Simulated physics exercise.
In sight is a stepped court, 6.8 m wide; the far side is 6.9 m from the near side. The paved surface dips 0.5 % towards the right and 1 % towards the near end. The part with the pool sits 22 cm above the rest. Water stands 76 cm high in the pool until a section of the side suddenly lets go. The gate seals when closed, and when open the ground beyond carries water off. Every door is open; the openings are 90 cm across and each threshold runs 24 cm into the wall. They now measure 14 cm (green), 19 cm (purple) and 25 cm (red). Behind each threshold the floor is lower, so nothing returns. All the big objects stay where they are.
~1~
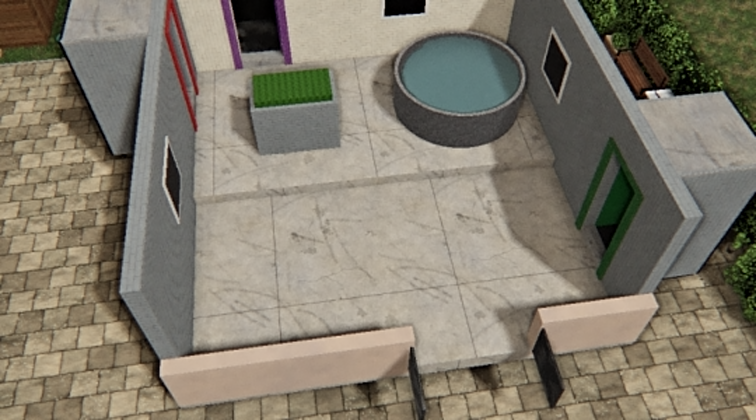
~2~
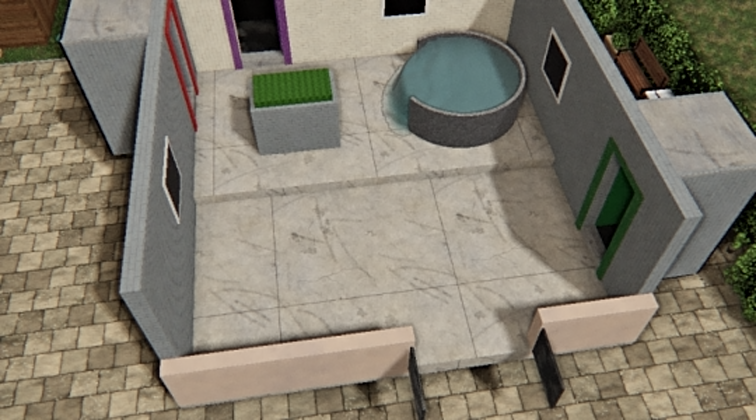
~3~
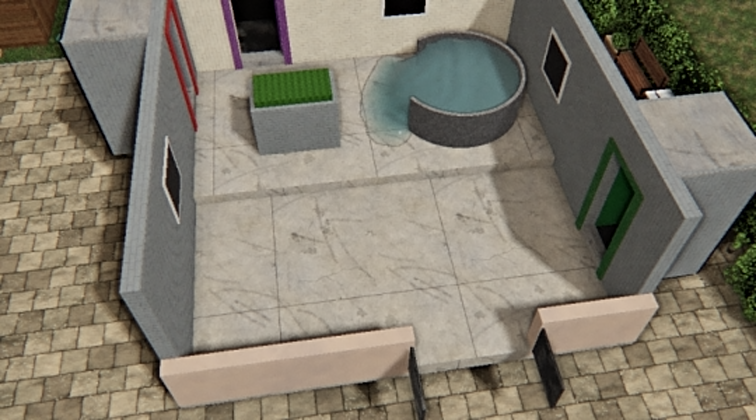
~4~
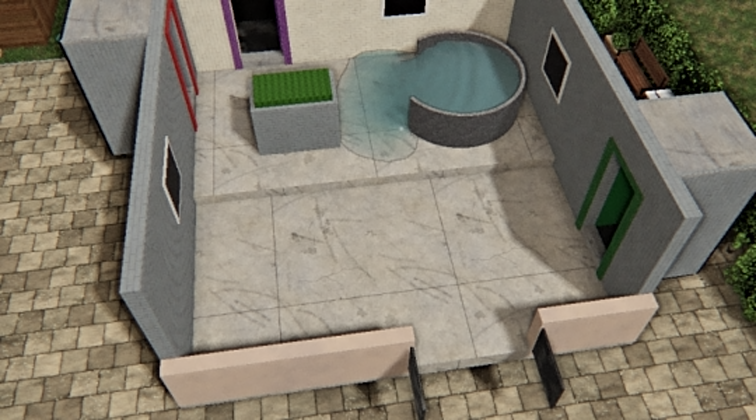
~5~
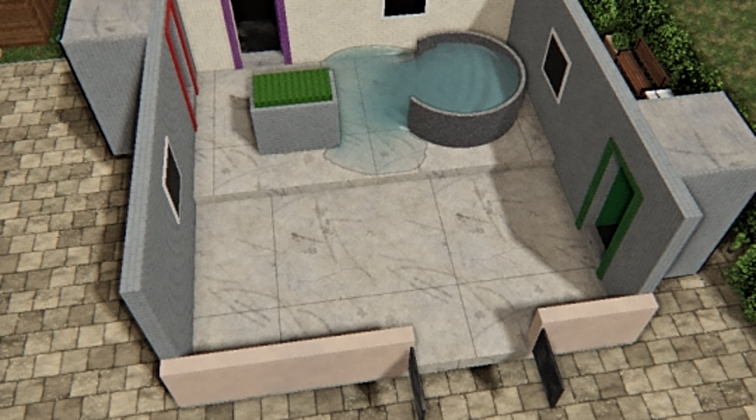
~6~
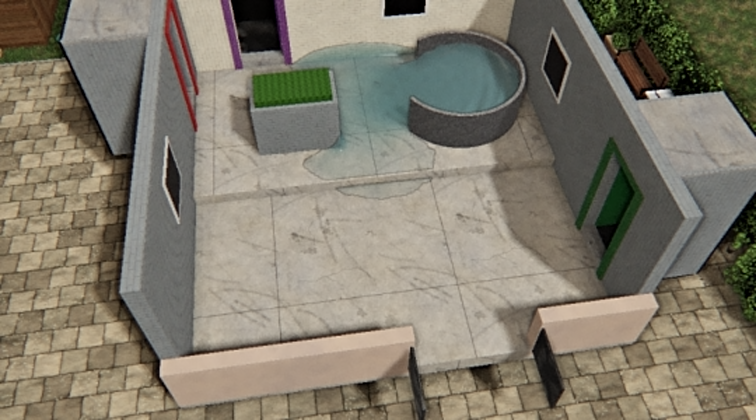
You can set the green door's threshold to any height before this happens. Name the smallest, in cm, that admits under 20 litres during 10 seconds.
Some 9.5 cm above the ground.
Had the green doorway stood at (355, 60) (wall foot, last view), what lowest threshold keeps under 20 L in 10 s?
Roughly 25 cm.
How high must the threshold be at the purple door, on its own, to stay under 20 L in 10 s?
About 19 cm at purple.
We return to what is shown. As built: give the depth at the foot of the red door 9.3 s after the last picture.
Roughly 5.5 cm deep.
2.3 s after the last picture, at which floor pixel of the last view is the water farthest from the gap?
Near (217, 378).
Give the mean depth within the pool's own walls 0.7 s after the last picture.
Roughly 43 cm on average.
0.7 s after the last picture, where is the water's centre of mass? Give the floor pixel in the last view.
Around (398, 100).
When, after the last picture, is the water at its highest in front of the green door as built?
At about 7.0 s.
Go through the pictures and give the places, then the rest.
In the first picture, still water, 76 cm deep, in the pool at (459, 74); the green door at (605, 216) is dry.
In the second picture, the front is at a hidden place, 0.3 m from the gap at (398, 89); 0.4 m2 of floor is wet, 76 cm left at the back.
In the third picture, the front is at (383, 60), 0.8 m from the gap at (398, 90); 1.6 m2 of floor is wet, 76 cm left at the back.
In the fourth picture, the front is at (352, 59), 1.3 m from the gap at (398, 92); 3.7 m2 of floor is wet, 76 cm left at the back.
In the fifth picture, the gap is at (398, 92), the front 1.8 m out at a hidden place; the back of the pool holds 72 cm.
In the sixth picture, the gap is at (398, 92), the front 2.5 m out at a hidden place; the back of the pool holds 64 cm; the green door at (605, 216), 4.9 m from the gap, is still 3.6 m from the nearest water.
Then, 0.7 s after the last picture water covers 30 % of the floor, deepest (46 cm) near (198, 73); it has not reached the green door.
Then, 2.3 s after the last picture water covers 70 % of the floor, deepest (40 cm) near (197, 85); it has not reached the green door.
Then, 9.3 s after the last picture water covers 95 % of the floor, deepest (18 cm) near (547, 166); 14 cm at the green door, 0 litres in over its 14 cm threshold.
At the green door as built, the water peaked near 15 cm, 7.1 s after the last picture.
With a threshold of 7.5 cm, 36 litres would have come in within the 10 s; with 10.5 cm, 11 litres. So under 20 litres takes about 9.5 cm.
